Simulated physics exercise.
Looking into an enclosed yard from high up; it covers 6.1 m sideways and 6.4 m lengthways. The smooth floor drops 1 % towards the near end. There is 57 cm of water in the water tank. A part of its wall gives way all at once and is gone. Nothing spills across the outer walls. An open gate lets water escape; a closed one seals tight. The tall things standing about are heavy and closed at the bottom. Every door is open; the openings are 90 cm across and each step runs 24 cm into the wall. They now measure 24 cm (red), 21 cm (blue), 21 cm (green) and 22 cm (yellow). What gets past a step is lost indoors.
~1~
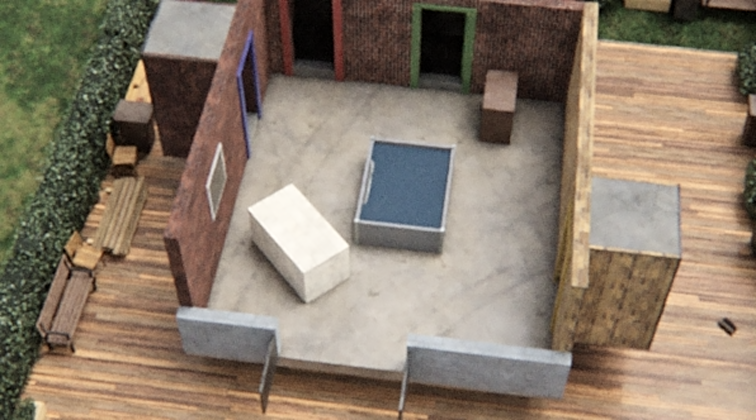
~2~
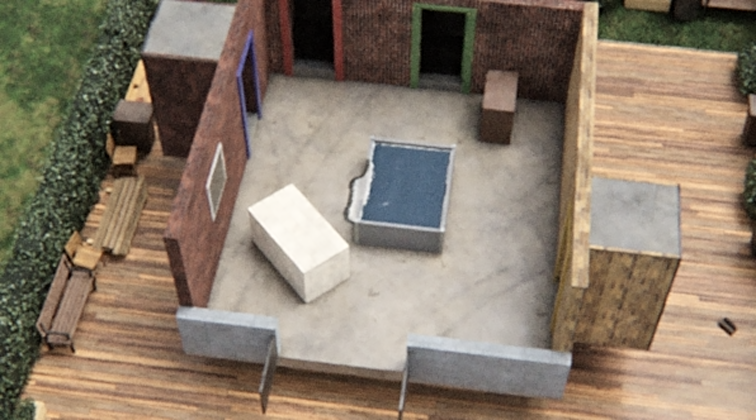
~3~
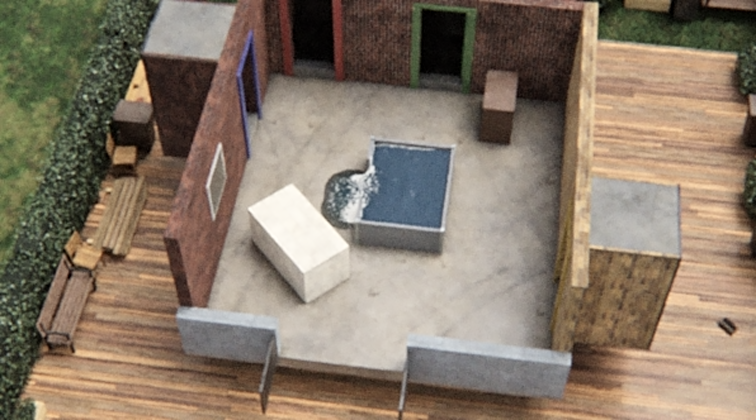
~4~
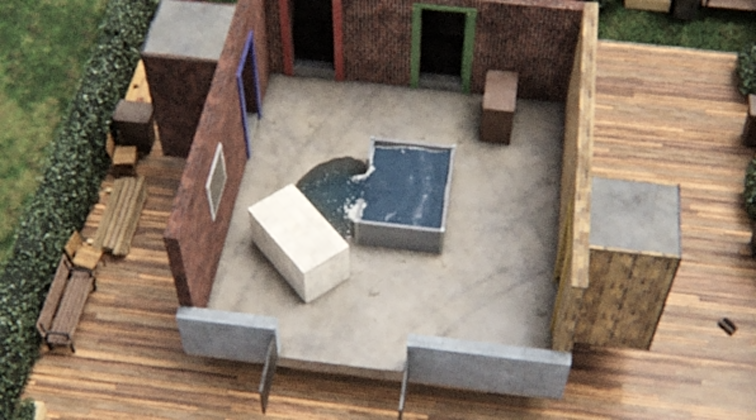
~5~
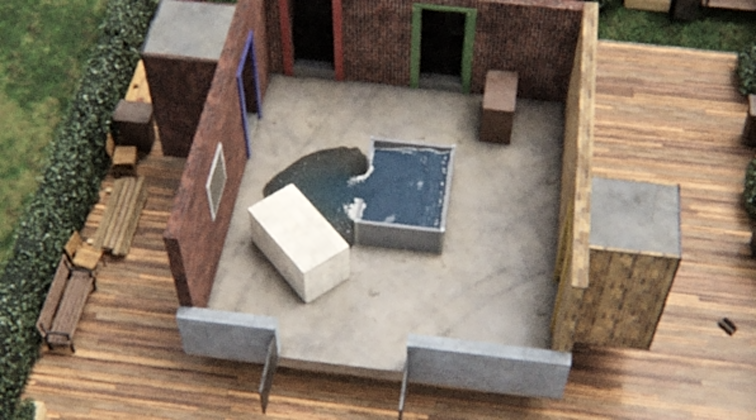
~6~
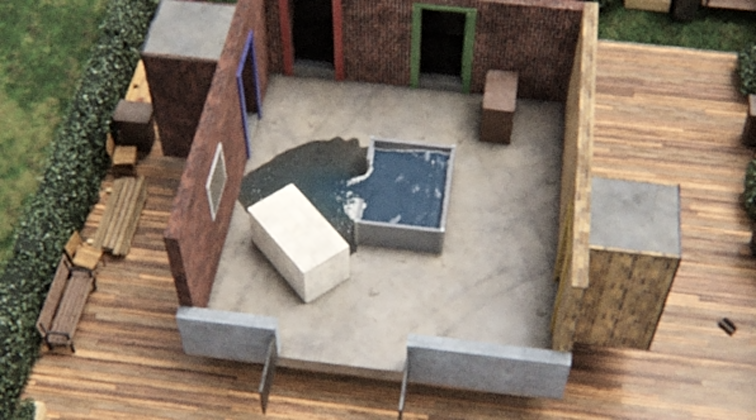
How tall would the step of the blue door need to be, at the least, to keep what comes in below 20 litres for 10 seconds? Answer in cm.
Close to 13 cm is just enough.
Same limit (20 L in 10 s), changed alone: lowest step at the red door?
About 12.5 cm at red.
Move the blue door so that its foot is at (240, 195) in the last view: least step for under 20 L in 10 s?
Roughly 25 cm.
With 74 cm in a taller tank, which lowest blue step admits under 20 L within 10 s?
Some 18 cm.
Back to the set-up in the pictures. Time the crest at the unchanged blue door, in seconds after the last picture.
Near 1.0 s.
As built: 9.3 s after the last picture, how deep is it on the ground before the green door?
Some 5.0 cm.
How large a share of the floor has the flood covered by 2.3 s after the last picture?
Some 40 per cent of it.
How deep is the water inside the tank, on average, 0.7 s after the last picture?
Some 36 cm.
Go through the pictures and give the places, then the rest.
The first picture shows the water tank at (406, 186) is whole and still, 57 cm deep; the blue door at (250, 101) is dry.
In the second picture, water pours out at (366, 193) and has run 0.3 m, to (349, 218); about 8 cm deep outside, 57 cm at the back.
In the third picture, the front is at (326, 205), 0.8 m from the gap at (366, 195); 0.8 m2 of floor is wet, 57 cm left at the back.
In the fourth picture, water pours out at (366, 195) and has run 1.3 m, to a hidden place; about 7 cm deep outside, 54 cm at the back.
In the fifth picture, the gap is at (366, 195), the front 1.9 m out at a hidden place; the back of the water tank holds 48 cm.
In the sixth picture, the front is at (239, 193), 2.4 m from the gap at (366, 194); 3.8 m2 of floor is wet, 50 cm left at the back; 0.8 m in a straight line remain to the blue door at (250, 101).
Then, 0.7 s after the last picture water covers 20 % of the floor, deepest (32 cm) near (240, 190); 18 cm at the blue door, 0 litres in over its 21 cm step.
Then, 2.3 s after the last picture water covers 40 % of the floor, deepest (25 cm) near (271, 76); 13 cm at the blue door, 0 litres in over its 21 cm step.
Then, 9.3 s after the last picture water covers 90 % of the floor, deepest (8 cm) near (201, 334); 6 cm at the blue door, 0 litres in over its 21 cm step.
At the blue door as built, the water peaked near 20 cm, 1.1 s after the last picture.
Run again over the same 10 s with other heights there, 26 litres in over 12 cm, 7 litres over 16 cm. The limit of 20 litres is kept from about 13 cm up.
